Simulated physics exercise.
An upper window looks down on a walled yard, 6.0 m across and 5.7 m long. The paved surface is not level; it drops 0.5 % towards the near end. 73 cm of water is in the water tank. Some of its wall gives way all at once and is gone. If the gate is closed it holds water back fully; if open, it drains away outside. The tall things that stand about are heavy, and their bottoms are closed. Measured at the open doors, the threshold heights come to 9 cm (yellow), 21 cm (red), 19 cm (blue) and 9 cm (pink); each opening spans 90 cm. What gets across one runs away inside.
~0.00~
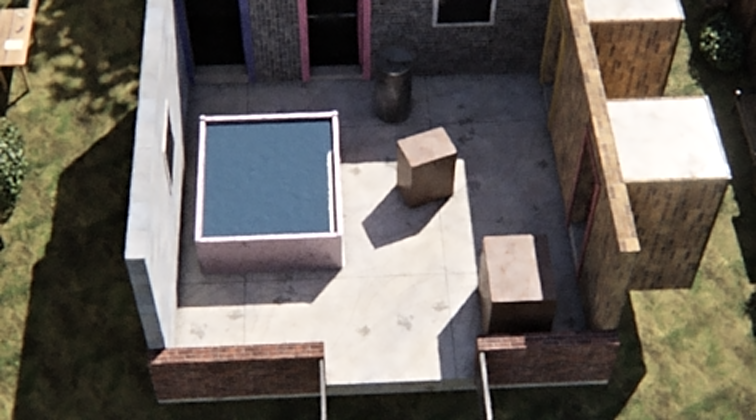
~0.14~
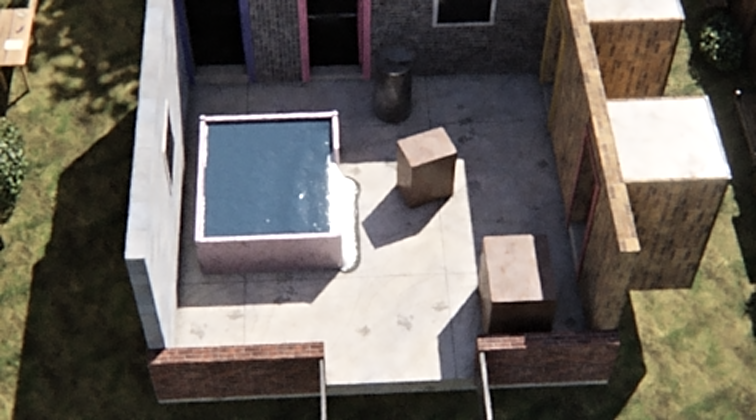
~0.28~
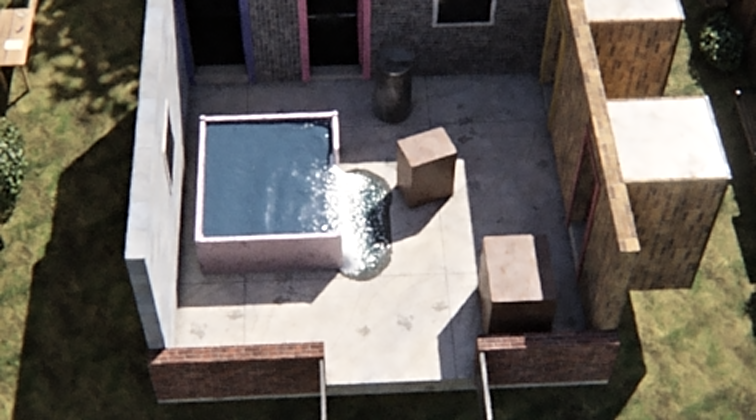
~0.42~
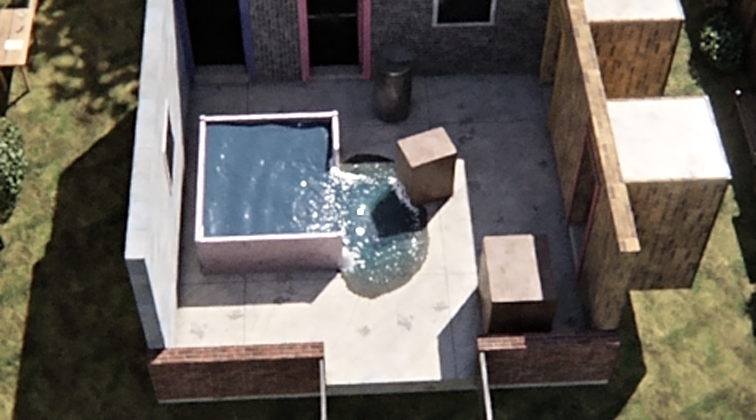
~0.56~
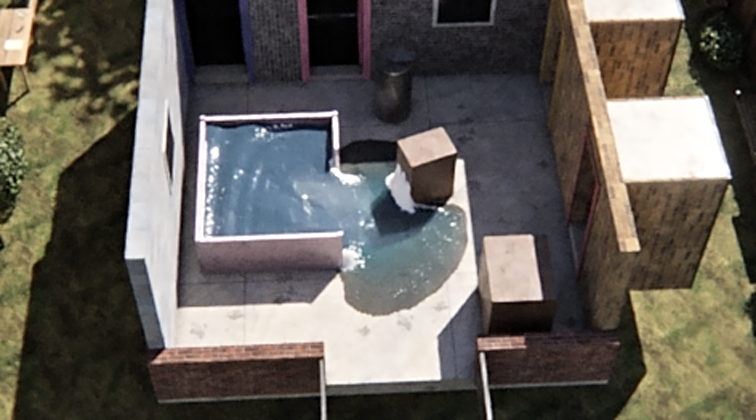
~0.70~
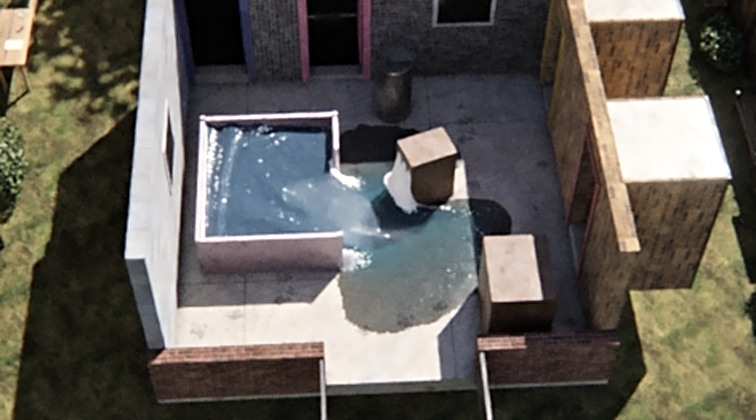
At the start, a square tank of still blue water stands on a walled, paved yard beside two brown boxes. Then its right side opens and water pours out in a glittering rush. The water surges around the nearer box, foaming white, and spreads into a wide pool reaching the second box.
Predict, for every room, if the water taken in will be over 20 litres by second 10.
Result: Yellow door: Limit crossed; red door: Limit crossed; blue door: Limit not crossed; pink door: Limit not crossed.
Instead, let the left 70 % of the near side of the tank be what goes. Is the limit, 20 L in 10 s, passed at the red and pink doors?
Then: Red below, pink not over.
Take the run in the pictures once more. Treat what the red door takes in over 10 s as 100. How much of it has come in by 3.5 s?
Fraction in by then: Around 90 per cent.
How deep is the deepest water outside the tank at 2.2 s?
I'd say near 42 centimetres.
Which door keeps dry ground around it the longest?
Blue.
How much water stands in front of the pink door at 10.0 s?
Around 7.0 cm deep.
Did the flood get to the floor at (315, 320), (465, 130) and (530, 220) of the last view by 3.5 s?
Point 1: Unreached; point 2: Reached; point 3: Reached.
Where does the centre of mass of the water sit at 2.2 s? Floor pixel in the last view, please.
Roughly (368, 223) in the last picture.
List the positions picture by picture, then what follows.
In the first frame, the water tank at (269, 178) is whole and still, 73 cm deep.
In the second frame, the front is at (352, 267), 0.9 m from the gap at (337, 214); 0.3 m2 of floor is under water; 73 cm left at the back of the water tank.
In the third frame, water pours out at (337, 214) and has run 1.1 m, to (373, 273); typically 12 cm deep outside, 73 cm at the water tank's back.
In the fourth frame, water pours out at (337, 215) and has run 1.5 m, to a hidden place; typically 12 cm deep outside, 72 cm at the water tank's back.
In the fifth frame, the front is at (461, 244), 1.9 m from the gap at (337, 215); 4.1 m2 of floor is under water; 66 cm left at the back of the water tank.
In the sixth frame, the front is at (506, 223), 2.6 m from the gap at (337, 215); 5.8 m2 of floor is under water; 62 cm left at the back of the water tank.
After 1.4 s water covers 40 % of the floor and is deepest (48 cm) near (402, 196); yellow door not reached, red door 38 cm at the sill, 14 L in, blue door not reached, pink door not reached.
After 2.2 s water covers 60 % of the floor and is deepest (42 cm) near (564, 265); yellow door 5 cm at the sill, 0 L in, red door 39 cm at the sill, 108 L in, blue door not reached, pink door 4 cm at the sill, 0 L in.
After 3.5 s water covers 65 % of the floor and is deepest (34 cm) near (578, 347); yellow door 14 cm at the sill, 12 L in, red door 28 cm at the sill, 206 L in, blue door 3 cm at the sill, 0 L in, pink door 11 cm at the sill, 3 L in.
After 6.0 s water covers 80 % of the floor and is deepest (18 cm) near (533, 90); yellow door 14 cm at the sill, 49 L in, red door 14 cm at the sill, 230 L in, blue door 4 cm at the sill, 0 L in, pink door 7 cm at the sill, 7 L in.
After 10.0 s water covers 90 % of the floor and is deepest (14 cm) near (199, 110); yellow door 9 cm at the sill, 96 L in, red door 9 cm at the sill, 230 L in, blue door 10 cm at the sill, 0 L in, pink door 7 cm at the sill, 8 L in.
